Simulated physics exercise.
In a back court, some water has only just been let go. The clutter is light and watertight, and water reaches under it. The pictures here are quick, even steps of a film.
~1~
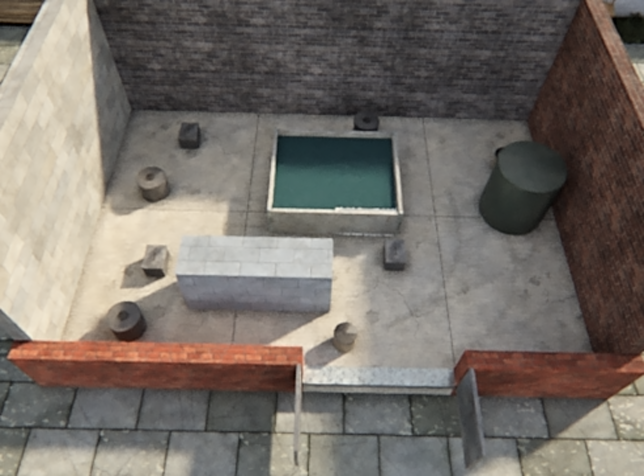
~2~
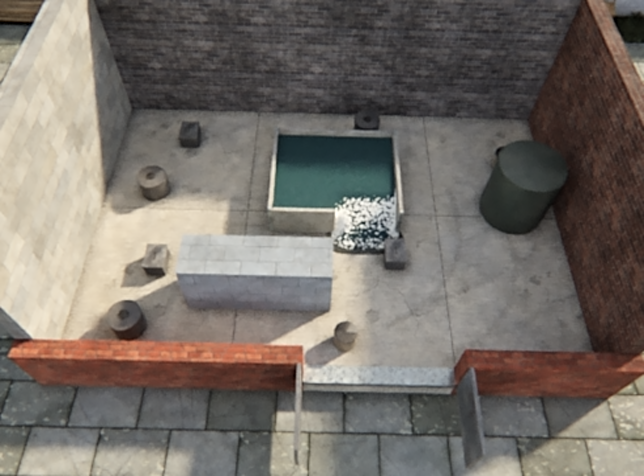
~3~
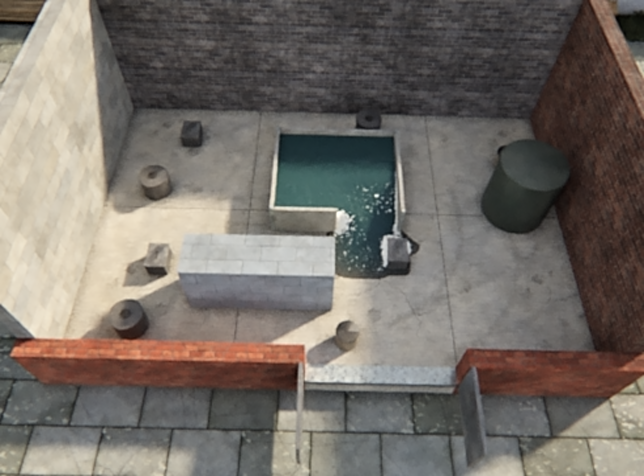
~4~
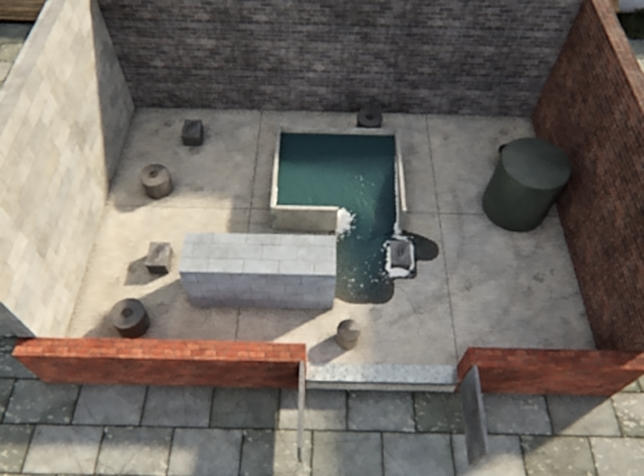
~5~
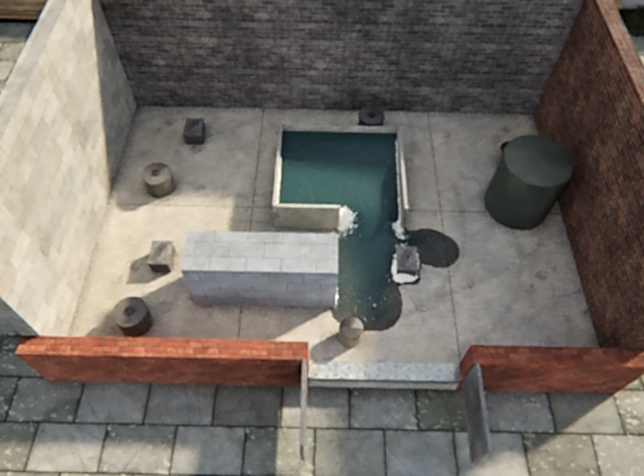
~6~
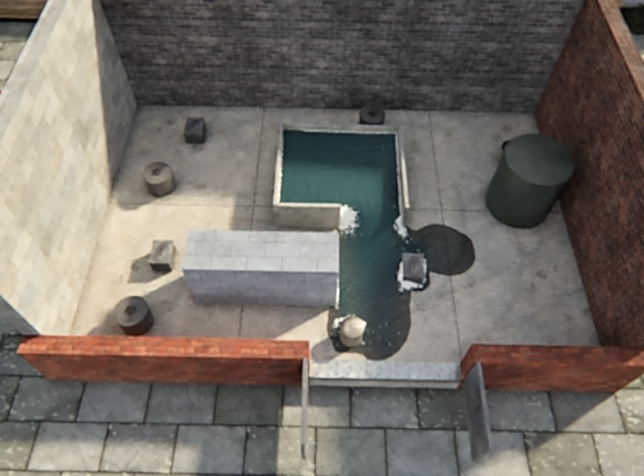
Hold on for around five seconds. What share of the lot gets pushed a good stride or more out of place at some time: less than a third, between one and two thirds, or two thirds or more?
It does not reach a third.
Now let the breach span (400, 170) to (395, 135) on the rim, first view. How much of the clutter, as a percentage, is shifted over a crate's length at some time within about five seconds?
20 % or thereabouts.
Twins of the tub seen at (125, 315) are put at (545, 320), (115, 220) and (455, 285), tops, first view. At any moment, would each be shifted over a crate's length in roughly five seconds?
Shoved clear, stays put, shoved clear.
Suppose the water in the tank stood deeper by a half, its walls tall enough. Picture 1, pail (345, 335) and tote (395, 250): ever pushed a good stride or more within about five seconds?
Order as asked - carried at least that far, carried at least that far.
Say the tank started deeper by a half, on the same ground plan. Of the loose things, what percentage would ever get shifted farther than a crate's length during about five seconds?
About 20 in every hundred loose things.
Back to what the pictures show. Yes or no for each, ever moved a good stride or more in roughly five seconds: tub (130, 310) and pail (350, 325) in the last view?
In the order asked, the first one never gets that far and the second one gets that far.
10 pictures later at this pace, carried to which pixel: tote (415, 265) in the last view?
(507, 340).
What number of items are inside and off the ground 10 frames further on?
The number is 0.
A moment on, 1 of 8 are well off their spots; 0 afloat.
Next, 2 of 8 are well off their spots; 0 afloat.
Later, 2 of 8 are well off their spots; 1 afloat.
In the end, 2 of 8 are well off their spots, and 2 have been at some point; 0 afloat.
